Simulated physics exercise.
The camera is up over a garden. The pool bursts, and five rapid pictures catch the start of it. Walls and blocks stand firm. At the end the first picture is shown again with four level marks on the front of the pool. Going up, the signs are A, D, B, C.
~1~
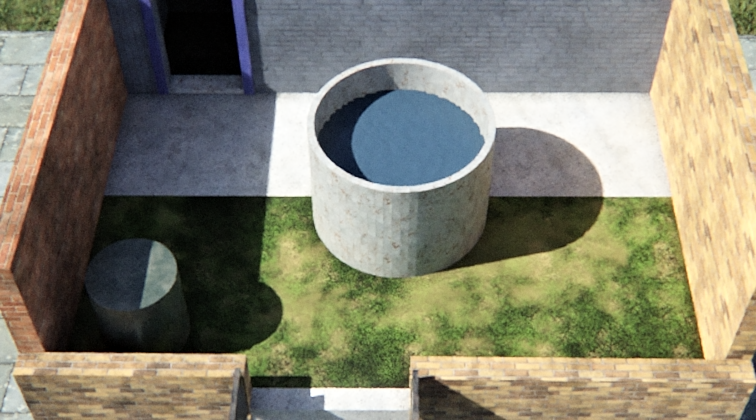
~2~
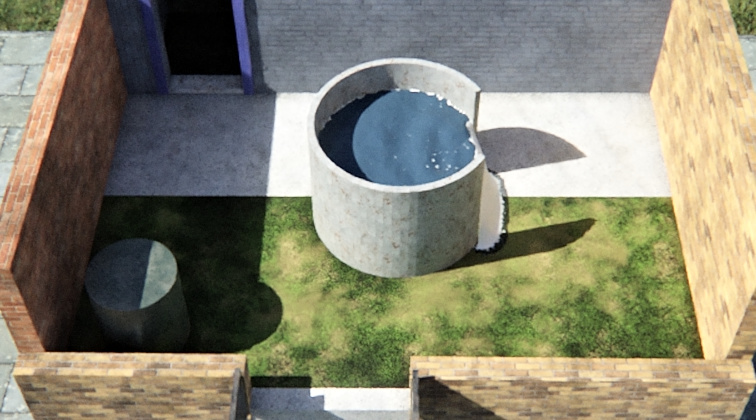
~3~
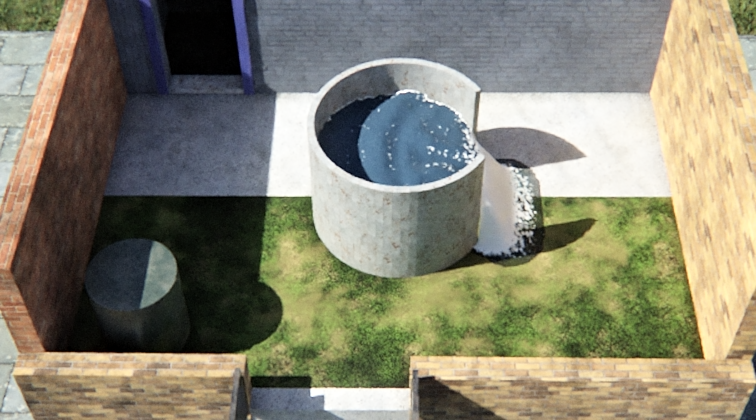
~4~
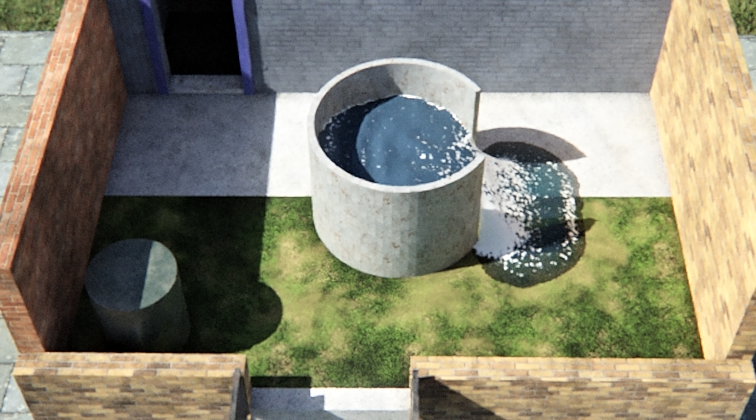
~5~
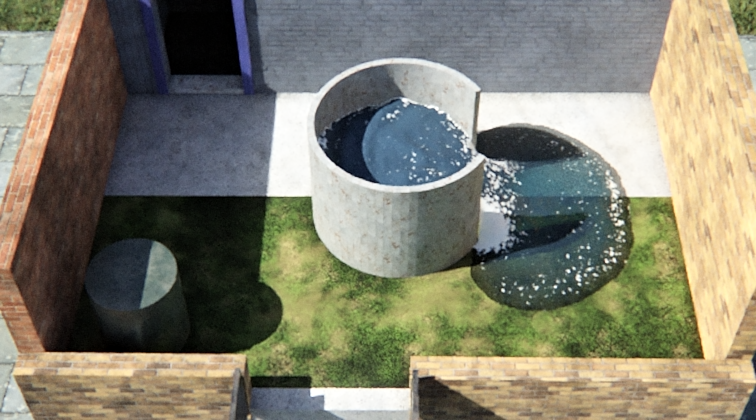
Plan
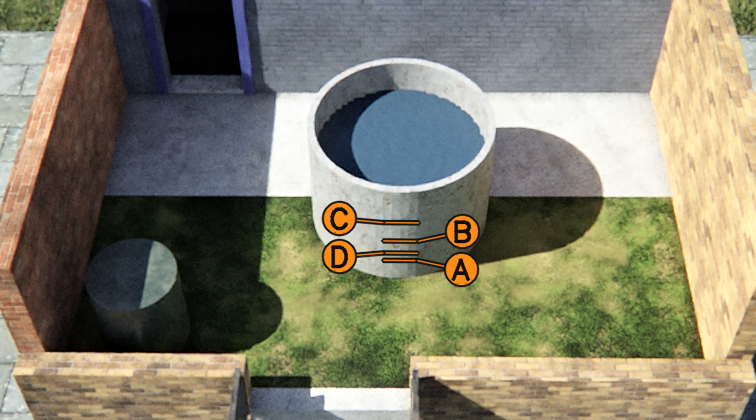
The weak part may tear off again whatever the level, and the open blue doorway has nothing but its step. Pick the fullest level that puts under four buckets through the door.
The answer is mark C.
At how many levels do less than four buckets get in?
All of the four.
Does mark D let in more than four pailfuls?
No, not at all.
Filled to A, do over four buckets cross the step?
No, not at all.
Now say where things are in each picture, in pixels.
In the first frame, water in the pool at rest, its middle at (401, 147); foot of the blue doorway at (207, 93); open gate at (328, 352).
In the second frame, front seen at (487, 248), 1 % of the ground wet.
In the third frame, front seen at (527, 252), 4 % of the ground wet.
In the fourth frame, front seen at (569, 262), 8 % of the ground wet.
In the fifth frame, front seen at (621, 258), 15 % of the ground wet.
On the marked copy, A at (400, 260); B at (400, 241); C at (400, 222); D at (400, 253); from the bottom up A, D, B, C.
With A, nothing gets over.
With B, nothing gets over.
With C, a bucket or two gets in.
With D, nothing gets over.
